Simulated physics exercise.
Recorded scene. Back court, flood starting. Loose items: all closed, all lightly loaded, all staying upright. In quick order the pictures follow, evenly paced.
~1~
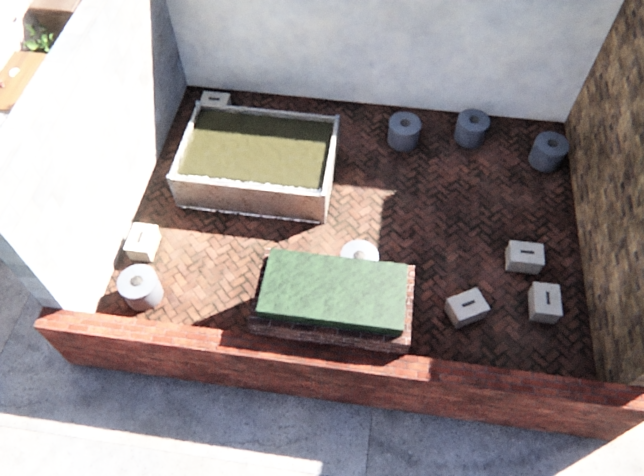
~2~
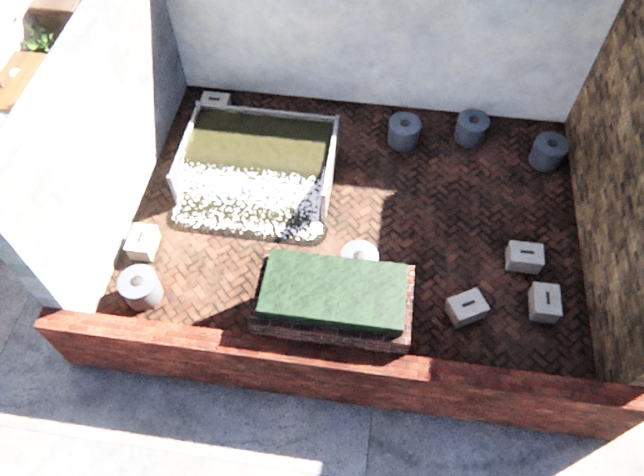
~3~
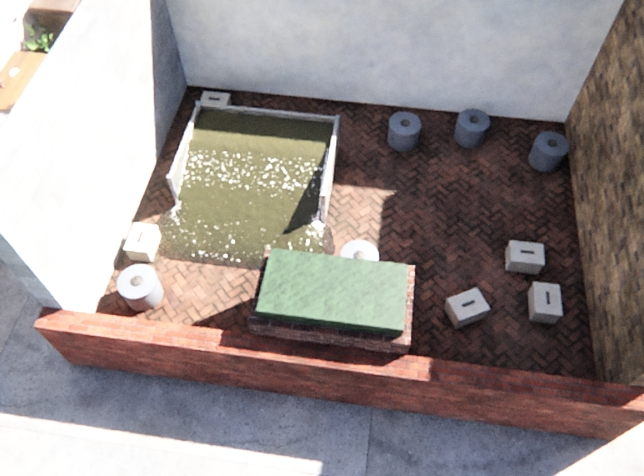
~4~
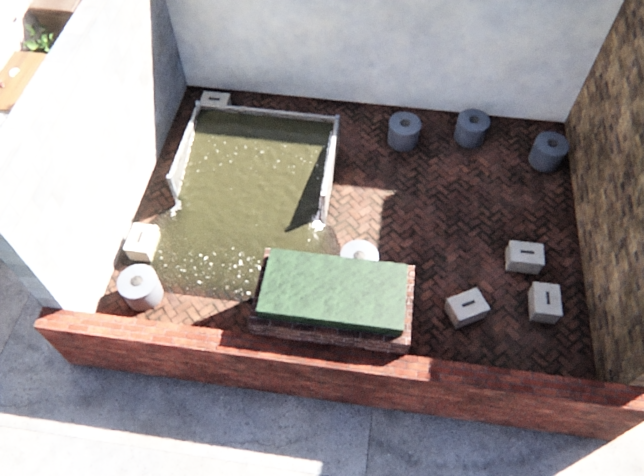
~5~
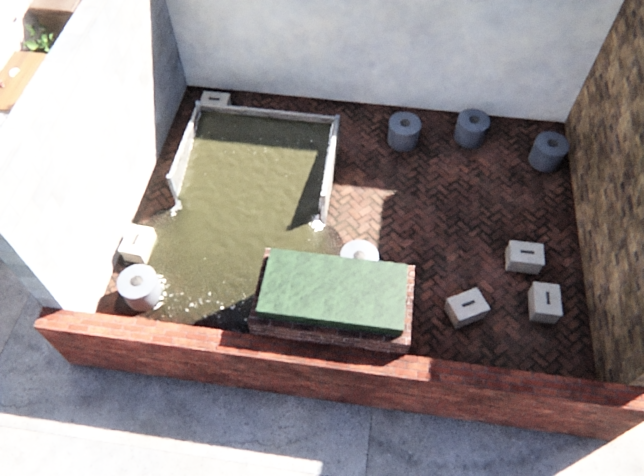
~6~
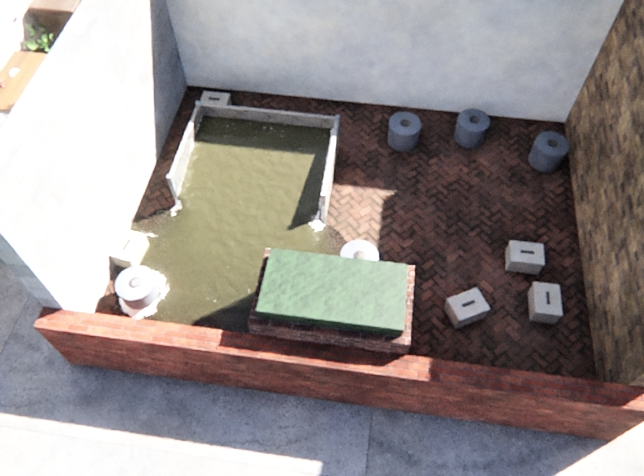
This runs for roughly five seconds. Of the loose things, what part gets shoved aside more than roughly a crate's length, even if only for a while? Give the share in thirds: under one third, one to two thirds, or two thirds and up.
It reaches two thirds.
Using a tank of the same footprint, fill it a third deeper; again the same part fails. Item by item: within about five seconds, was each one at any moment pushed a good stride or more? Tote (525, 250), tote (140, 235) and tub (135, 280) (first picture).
In the order asked: Over that distance, over that distance and over that distance.
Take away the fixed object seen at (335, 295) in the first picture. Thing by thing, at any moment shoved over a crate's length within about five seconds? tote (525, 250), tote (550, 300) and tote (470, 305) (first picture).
Working through the list, the first object covered the distance, the middle one covered the distance, and the last covered the distance.
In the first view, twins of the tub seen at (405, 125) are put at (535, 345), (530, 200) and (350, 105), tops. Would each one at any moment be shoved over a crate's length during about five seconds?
Taking them one at a time: Remains close, then remains close, then remains close.
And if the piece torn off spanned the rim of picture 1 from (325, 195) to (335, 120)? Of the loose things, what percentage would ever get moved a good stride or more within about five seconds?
About 60 %.
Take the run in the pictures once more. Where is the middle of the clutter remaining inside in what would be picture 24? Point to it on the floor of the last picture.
The mean position lies close to (400, 192).
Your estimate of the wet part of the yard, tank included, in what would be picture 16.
About 45 percent.
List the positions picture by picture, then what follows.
The first picture shows a tote at (141, 237) rests on the ground; a tub at (137, 281) rests on the ground; 0 of 10 have shifted.
The second picture shows a tote at (141, 237) rests on the ground; a tub at (137, 281) rests on the ground; 0 of 10 have shifted.
The third picture shows a tote at (141, 237), on the bottom; a tub at (137, 281) rests on the ground; 0 of 10 have shifted.
The fourth picture shows a tote at (140, 237), on the bottom; a tub at (137, 281) rests on the ground; 0 of 10 have shifted.
The fifth picture shows a tote at (136, 239), on the bottom, close to its start; a tub at (137, 281), on the bottom; 1 of 10 have shifted.
The sixth picture shows a tote at (127, 245) rests on the ground, close to its start; a tub at (135, 282) rests on the ground; 1 of 10 have shifted.
A moment on, 0 of 10 are well off their spots; 2 afloat.
Next, 1 of 10 are well off their spots; 2 afloat.
Later, 6 of 10 are well off their spots; 4 afloat.
In the end, 7 of 10 are well off their spots, and 7 have been at some point; 5 afloat.
